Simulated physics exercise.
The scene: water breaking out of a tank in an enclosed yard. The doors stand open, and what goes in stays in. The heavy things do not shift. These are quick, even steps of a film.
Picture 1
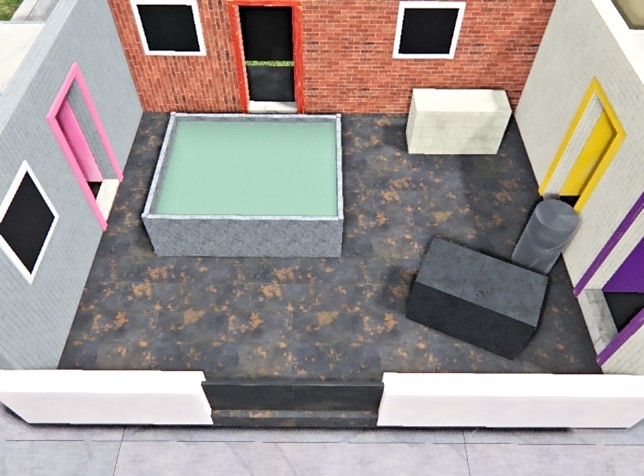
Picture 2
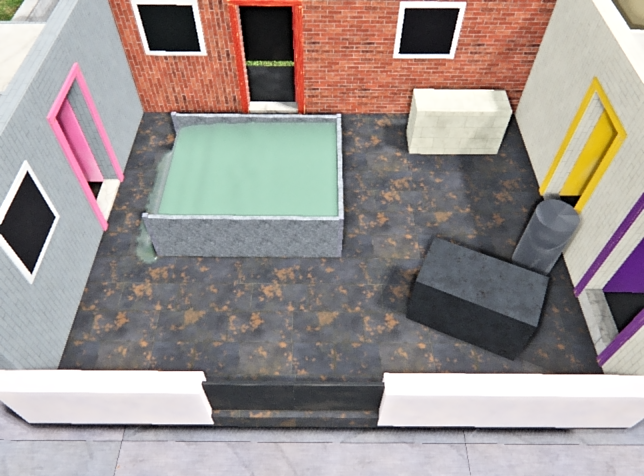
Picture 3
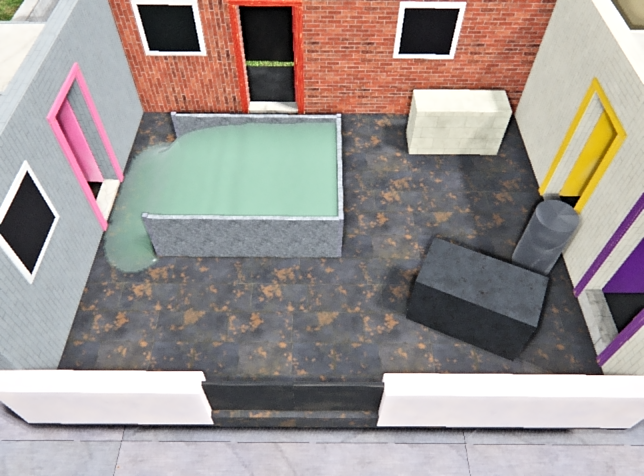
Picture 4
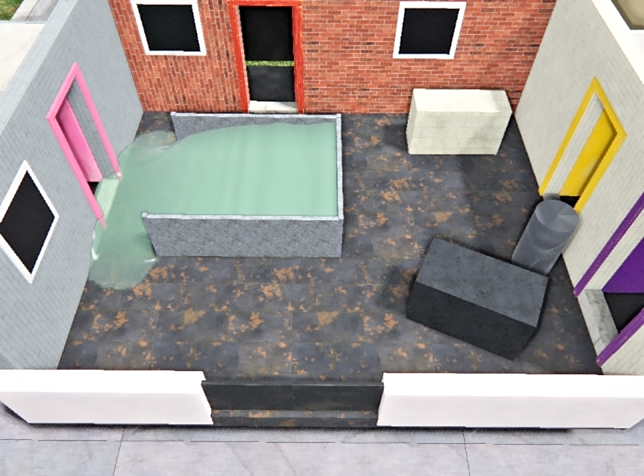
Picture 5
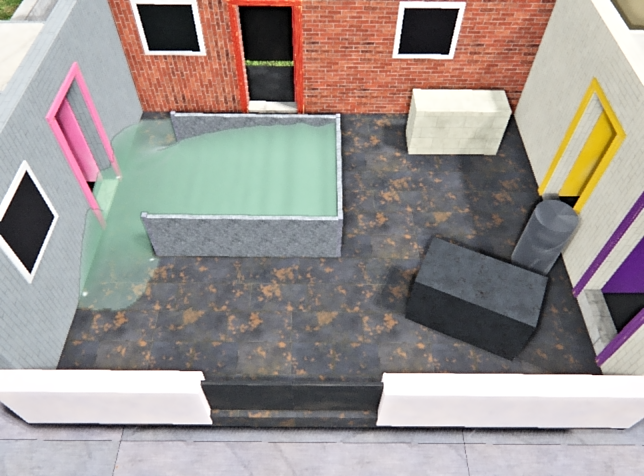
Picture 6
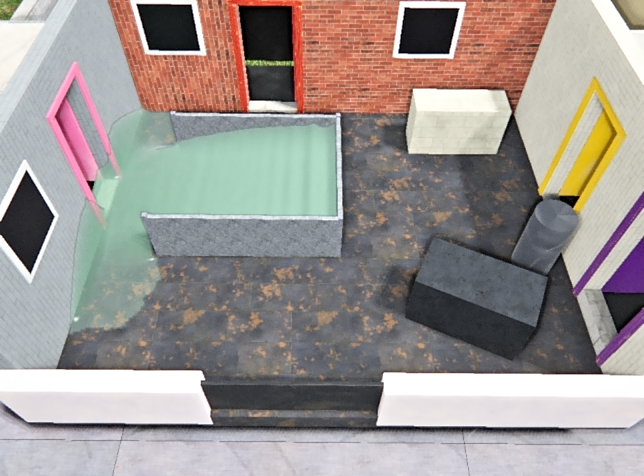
Pale green water poured out of the open left side of a gray tank in a walled yard, spread to the wall by the pink-framed doorway, then ran along it toward the viewer.
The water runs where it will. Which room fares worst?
The pink door.
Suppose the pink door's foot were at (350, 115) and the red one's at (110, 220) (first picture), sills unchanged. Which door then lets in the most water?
That is the red door.
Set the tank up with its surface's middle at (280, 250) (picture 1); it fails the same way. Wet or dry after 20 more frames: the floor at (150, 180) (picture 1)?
At that place: Covered.
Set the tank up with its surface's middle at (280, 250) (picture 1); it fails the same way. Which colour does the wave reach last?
The door marked yellow.
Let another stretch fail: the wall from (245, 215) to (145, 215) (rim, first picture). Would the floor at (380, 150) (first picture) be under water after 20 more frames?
Verdict: Not flooded.
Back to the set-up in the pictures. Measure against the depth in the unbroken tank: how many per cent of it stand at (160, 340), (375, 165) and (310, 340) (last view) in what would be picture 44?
About 12, 4 and 6 per cent.
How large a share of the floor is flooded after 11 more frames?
Some 35 per cent.
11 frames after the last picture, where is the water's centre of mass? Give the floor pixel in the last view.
Close to (199, 208).
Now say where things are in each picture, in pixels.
In the first picture, still water in the water tank at (251, 166).
In the second picture, water pours out at (171, 187) and has run to (153, 259).
In the third picture, water pours out at (172, 190) and has run to (126, 266).
In the fourth picture, the front is at (90, 272), out from the gap at (172, 191).
In the fifth picture, the front is at (80, 301), out from the gap at (172, 192).
In the sixth picture, the front is at (71, 329), out from the gap at (172, 192).
A moment on, water covers 20 % of the floor; pink door a lot in, purple door not reached, red door not reached, yellow door not reached.
Next, water covers 35 % of the floor; pink door a lot in, purple door not reached, red door wet at the sill, nothing in, yellow door not reached.
Then, water covers 60 % of the floor; pink door a lot in, purple door not reached, red door a trickle in, yellow door not reached.
Later, water covers 95 % of the floor; pink door a lot in, purple door wet at the sill, nothing in, red door a trickle in, yellow door a trickle in.
In the end, water covers 95 % of the floor; pink door a lot in, purple door wet at the sill, nothing in, red door a trickle in, yellow door some in; the pink door has let in the most.
